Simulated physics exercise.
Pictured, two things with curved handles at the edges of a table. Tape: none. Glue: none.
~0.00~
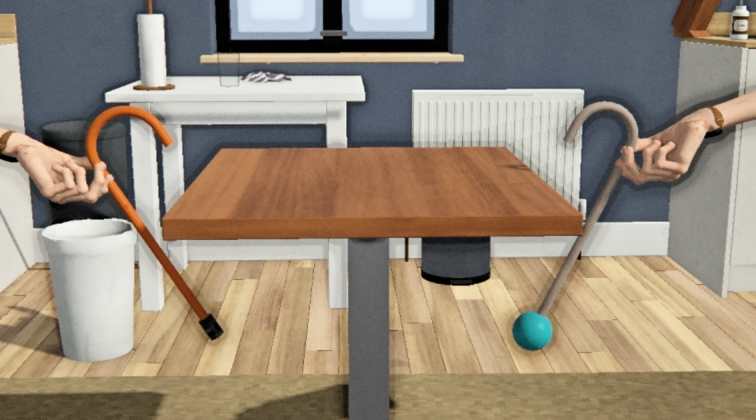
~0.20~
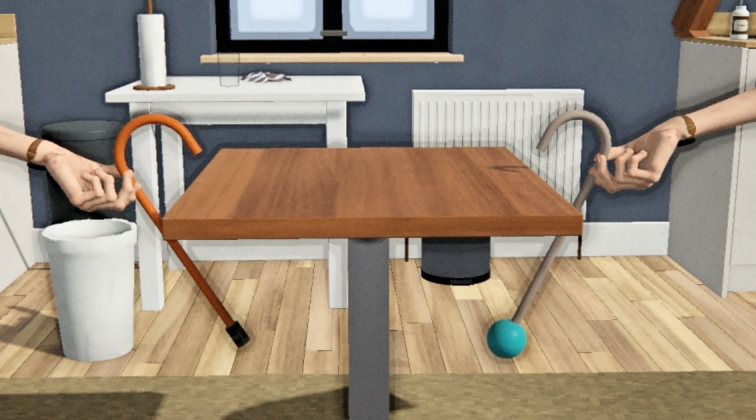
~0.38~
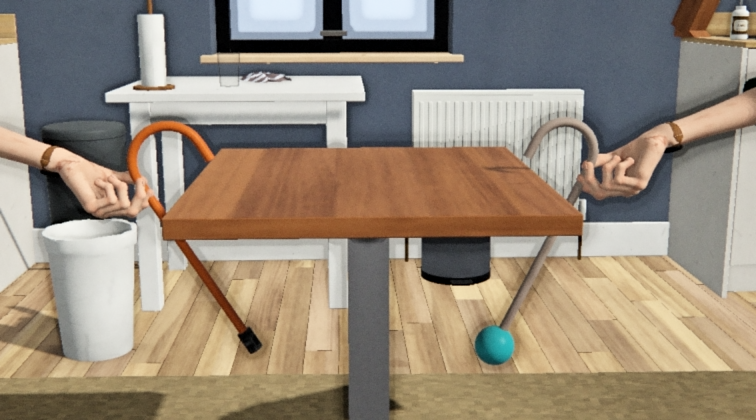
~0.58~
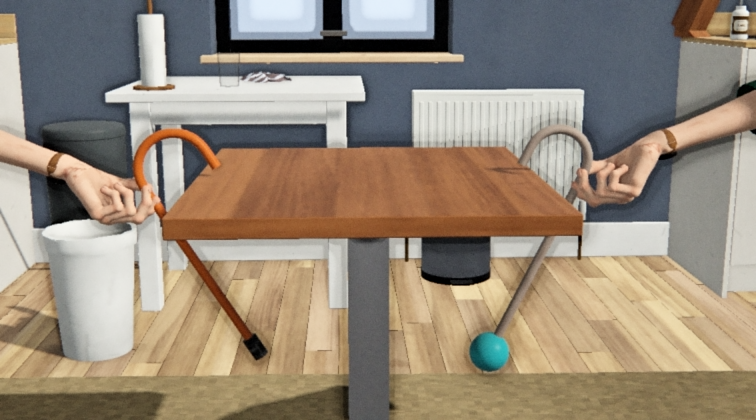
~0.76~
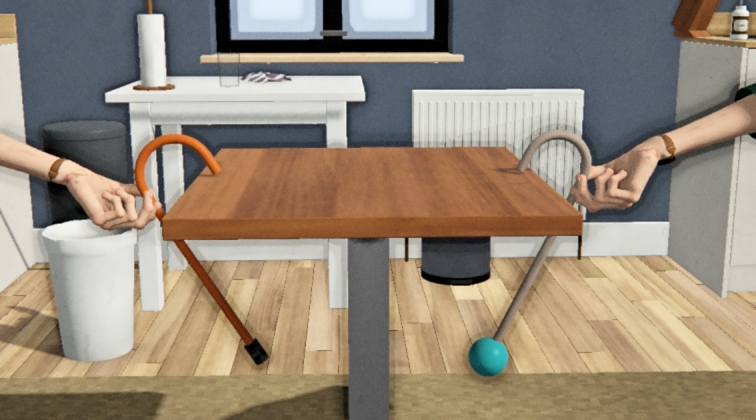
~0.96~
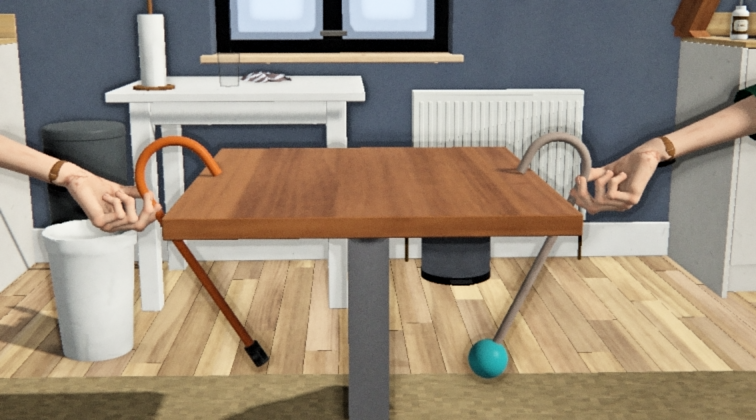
In a kitchen, two hands bring an orange cane and a turquoise-ended cane to opposite table edges.
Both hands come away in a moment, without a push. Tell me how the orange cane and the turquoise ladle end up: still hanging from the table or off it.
My prediction: The orange cane keeps hanging; the turquoise ladle keeps hanging.
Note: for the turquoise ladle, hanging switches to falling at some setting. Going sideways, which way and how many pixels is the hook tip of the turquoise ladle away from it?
Roughly 16 pixels to the right.
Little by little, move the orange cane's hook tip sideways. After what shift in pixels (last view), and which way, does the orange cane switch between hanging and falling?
Shift approx. 20 px, direction left.
Around 1.36 s, orange cane at rest near (221, 247); turquoise ladle at rest near (520, 256).
Finally (2.0 s), the orange cane hangs from the table, near (222, 247); the turquoise ladle hangs from the table, near (518, 256).
